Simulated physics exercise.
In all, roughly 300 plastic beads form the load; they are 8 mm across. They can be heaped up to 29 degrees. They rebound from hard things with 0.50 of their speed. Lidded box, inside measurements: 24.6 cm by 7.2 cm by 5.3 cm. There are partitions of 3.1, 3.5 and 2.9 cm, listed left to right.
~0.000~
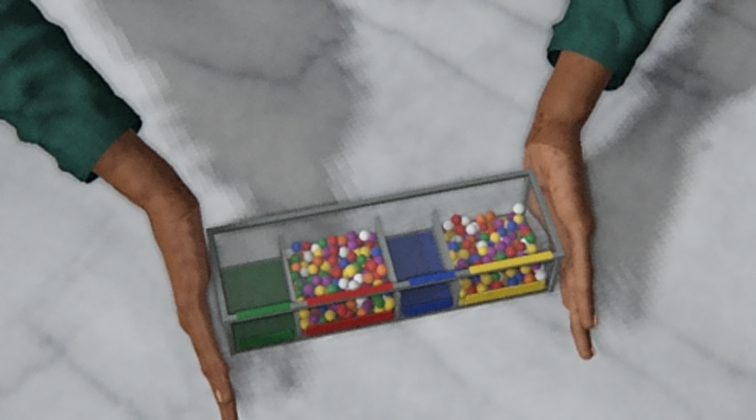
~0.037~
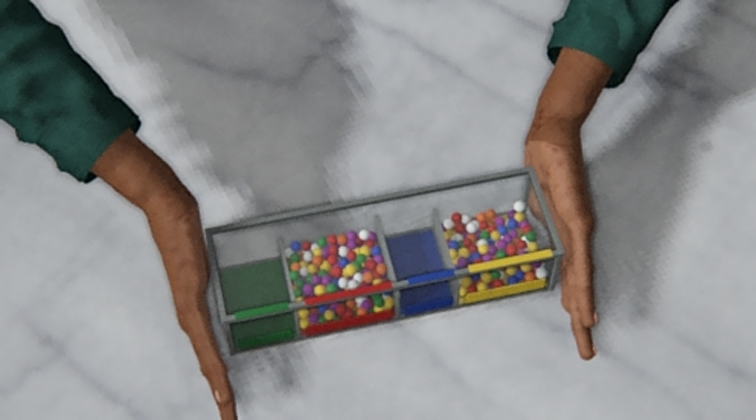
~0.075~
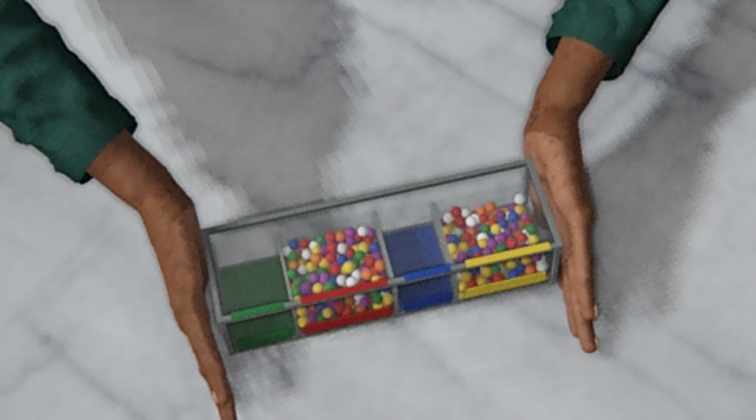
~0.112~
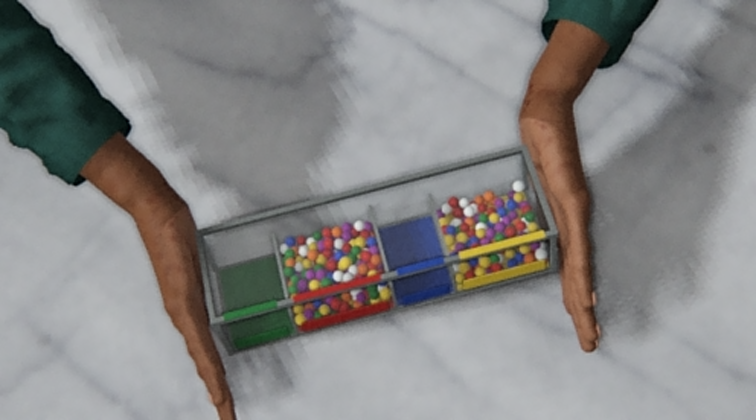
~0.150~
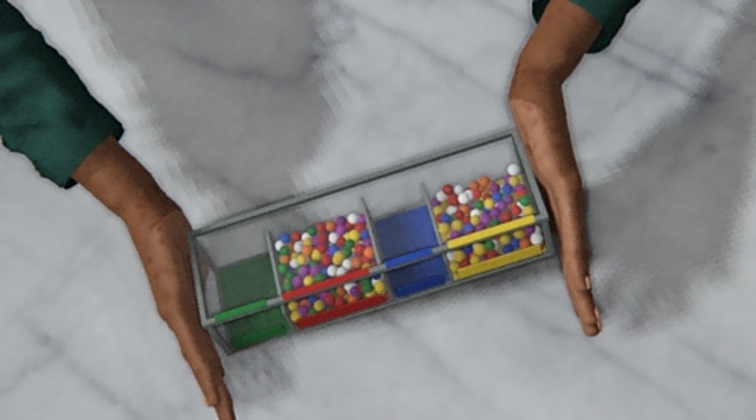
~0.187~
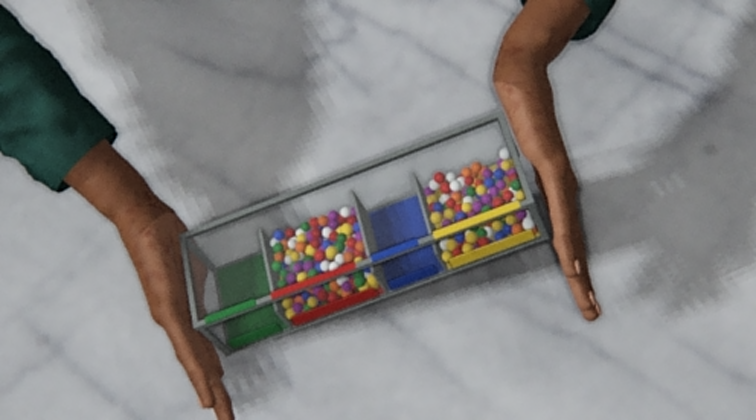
To begin with, two hands in green sleeves hold a clear box between their palms, with multicoloured beads in its red and yellow sections and none in the green and blue ones. The hands then tilt the box gradually, its right end rising higher as the beads stay within their sections.
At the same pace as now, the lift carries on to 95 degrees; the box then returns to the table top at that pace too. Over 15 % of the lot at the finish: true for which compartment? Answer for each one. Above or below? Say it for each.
Red: Above, blue: Below, green: Above, yellow: Below.
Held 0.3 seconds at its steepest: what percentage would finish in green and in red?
Green 75; red 20.
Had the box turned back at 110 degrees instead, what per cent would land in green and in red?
With that change it's green at 60 per cent and red at 40 per cent.
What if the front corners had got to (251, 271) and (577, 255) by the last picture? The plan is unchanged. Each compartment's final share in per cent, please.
That leaves red with 25 percent, blue with 5, green with 0 and yellow with 65 percent.
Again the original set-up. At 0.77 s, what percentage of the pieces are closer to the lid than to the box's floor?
Estimate: Near 70 per cent.
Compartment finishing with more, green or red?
More settles in the green compartment.
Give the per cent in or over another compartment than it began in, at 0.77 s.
Roughly 45 percent.
Then, at 0.77 s, tilt 94 degrees; red 40 %, blue 15 %, green 25 %, yellow 20 %.
After 1.15 s, tilt 41 degrees; red 25 %, blue 5 %, green 65 %.
After 1.62 s, tilt 0 degrees; red 25 %, blue 5 %, green 65 %.
In the end, at 2.0 s, red 25 %, blue 5 %, green 65 %, yellow 0 %.
